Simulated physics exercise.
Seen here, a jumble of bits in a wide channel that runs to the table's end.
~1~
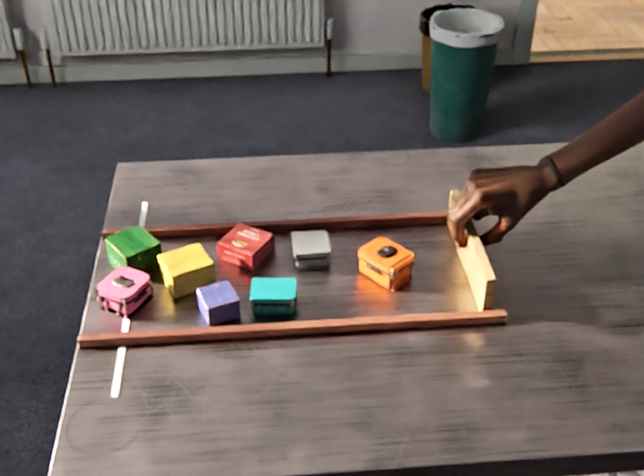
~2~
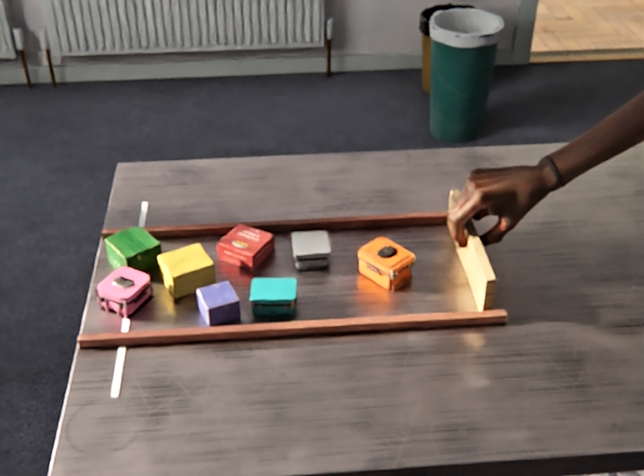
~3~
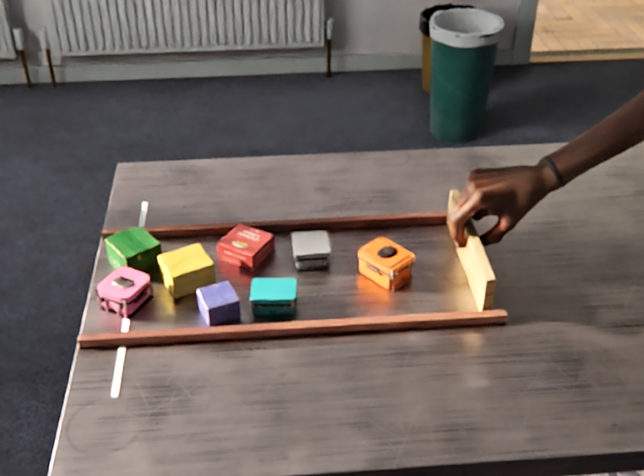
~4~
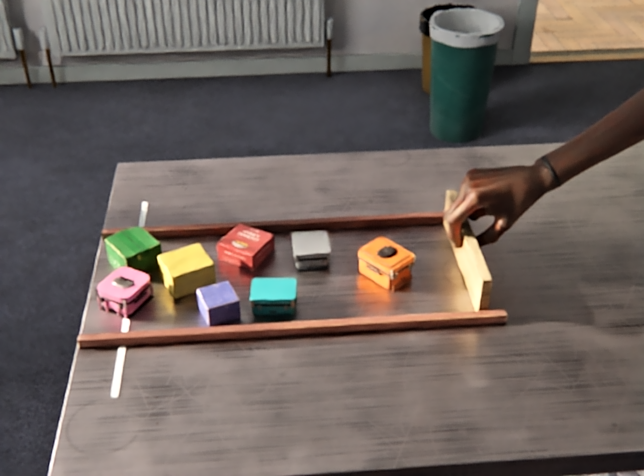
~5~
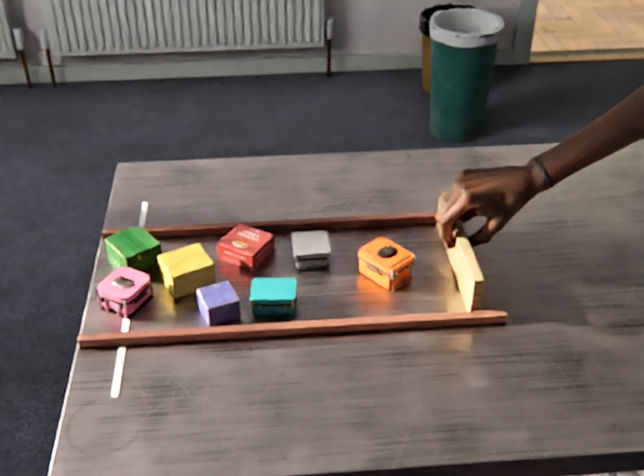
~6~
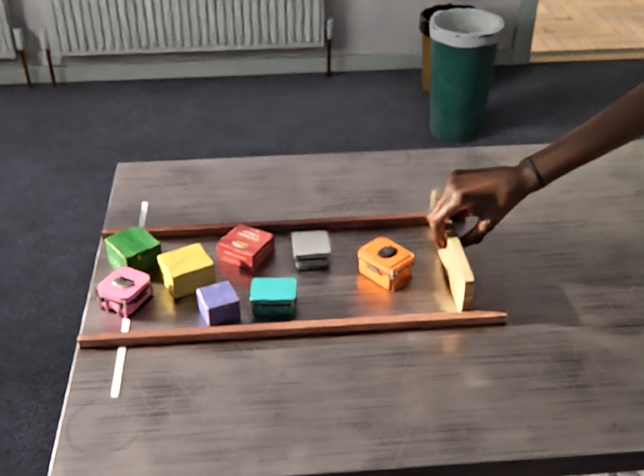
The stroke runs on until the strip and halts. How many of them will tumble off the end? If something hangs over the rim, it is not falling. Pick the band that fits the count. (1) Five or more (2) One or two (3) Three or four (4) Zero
Option 1: Five or more.
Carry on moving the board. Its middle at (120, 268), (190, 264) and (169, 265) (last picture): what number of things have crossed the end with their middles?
First 5, then 1, finally 2.
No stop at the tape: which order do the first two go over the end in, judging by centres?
Those two are the green box and the pink case, in that order.
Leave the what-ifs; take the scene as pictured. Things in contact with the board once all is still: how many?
The count is 3.
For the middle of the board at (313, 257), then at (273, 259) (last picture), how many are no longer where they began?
By the first moment it's 3, by the second it's 5.
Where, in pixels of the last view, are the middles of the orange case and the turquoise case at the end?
Orange case at about (113, 272), turquoise case at about (104, 309).
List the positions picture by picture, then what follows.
The first frame shows pink case (125, 293); green box (134, 253); yellow block (187, 270); board (470, 249); tape (132, 285).
The second frame shows green box (134, 253); blue block (219, 303).
The third frame shows yellow block (187, 271); red box (246, 247).
The fourth frame shows pink case (125, 293); turquoise case (274, 298).
The fifth frame shows green box (134, 253); orange case (386, 264).
The sixth frame shows pink case (125, 293); green box (134, 253); yellow block (187, 271); board (450, 250); tape (132, 285).
Soon after, none off yet; pink case at rest near (125, 293); green box at rest near (134, 253); yellow block at rest near (187, 271).
In the end, the number that fall off is five or more; gone, red box, blue block, yellow block, green box and pink case.
